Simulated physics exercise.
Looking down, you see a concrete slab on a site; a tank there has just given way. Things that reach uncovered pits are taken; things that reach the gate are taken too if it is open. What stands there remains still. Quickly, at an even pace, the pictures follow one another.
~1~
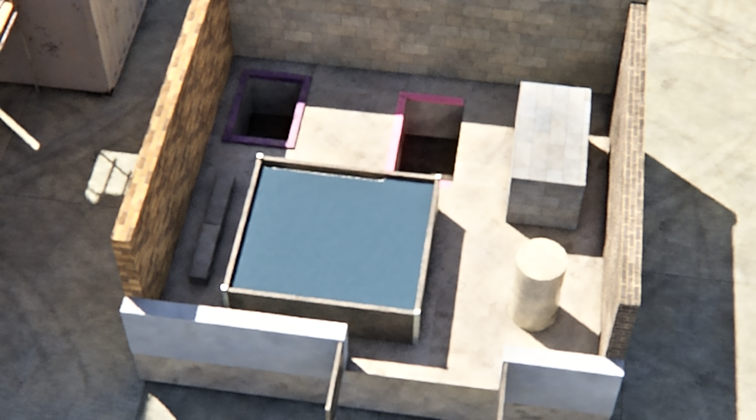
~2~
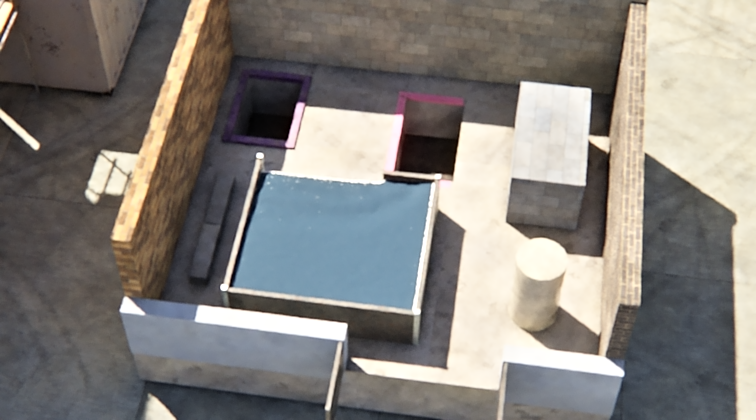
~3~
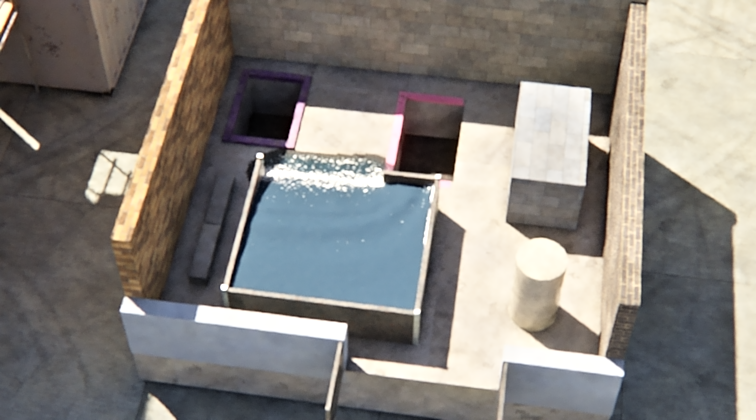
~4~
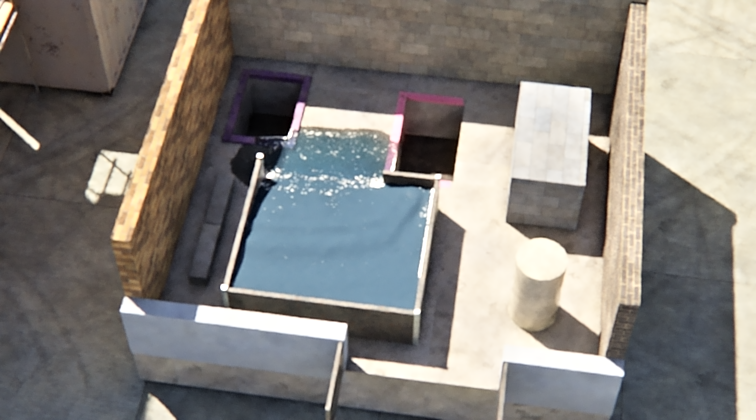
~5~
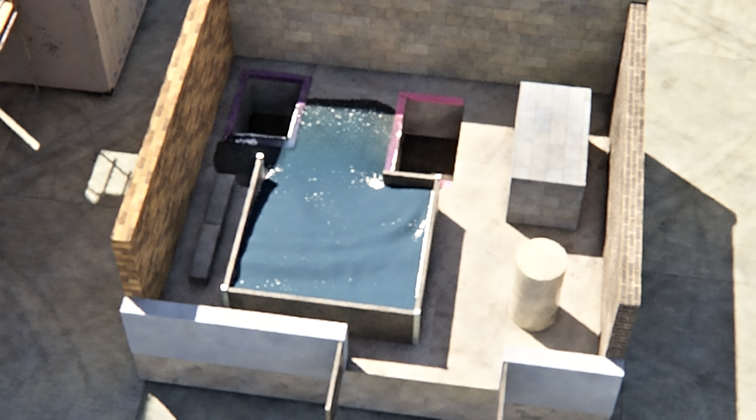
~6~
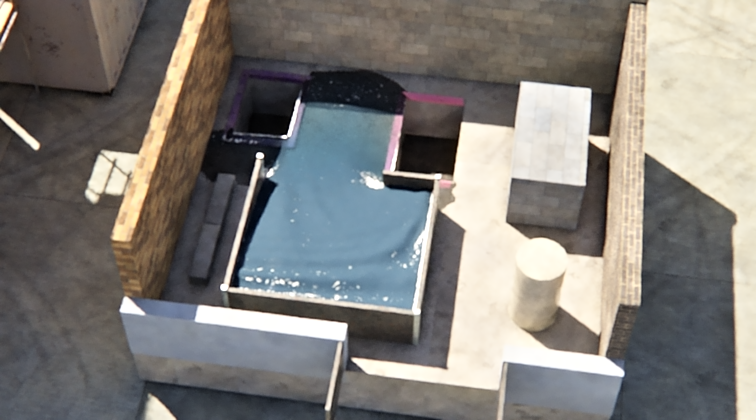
Blue water in a walled concrete enclosure bursting from the tank's far side and spreading between two open pits toward the back wall.
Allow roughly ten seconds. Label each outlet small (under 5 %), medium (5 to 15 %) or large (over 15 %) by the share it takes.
Labels: Gate: Small, purple pit: Large, pink pit: Large.
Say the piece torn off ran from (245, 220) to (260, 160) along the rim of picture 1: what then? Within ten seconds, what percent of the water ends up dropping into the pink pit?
The pink pit gets 8 per cent.
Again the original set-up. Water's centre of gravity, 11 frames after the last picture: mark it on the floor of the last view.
Near (335, 204) in the last view.
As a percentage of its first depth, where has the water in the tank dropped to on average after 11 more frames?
By my count, 48 per cent.
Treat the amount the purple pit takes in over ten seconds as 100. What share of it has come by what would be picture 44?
Result: 85 % of the ten-second total.
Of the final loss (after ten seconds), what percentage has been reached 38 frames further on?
Near 80 in a hundred.
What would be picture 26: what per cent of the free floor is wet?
My estimate is roughly 50 percent.
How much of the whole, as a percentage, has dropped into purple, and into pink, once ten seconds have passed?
38 and 24 per cent respectively.
A moment on, water covers 30 % of the floor; the gate 0 %, the purple pit 5 %, the pink pit 2 %.
Next, water covers 40 % of the floor; the gate 0 %, the purple pit 13 %, the pink pit 5 %.
Then, water covers 50 % of the floor; the gate 0 %, the purple pit 24 %, the pink pit 10 %.
Later, water covers 70 % of the floor; the gate 0 %, the purple pit 34 %, the pink pit 18 %.
In the end, water covers 90 % of the floor; the gate 1 %, the purple pit 39 %, the pink pit 24 %.
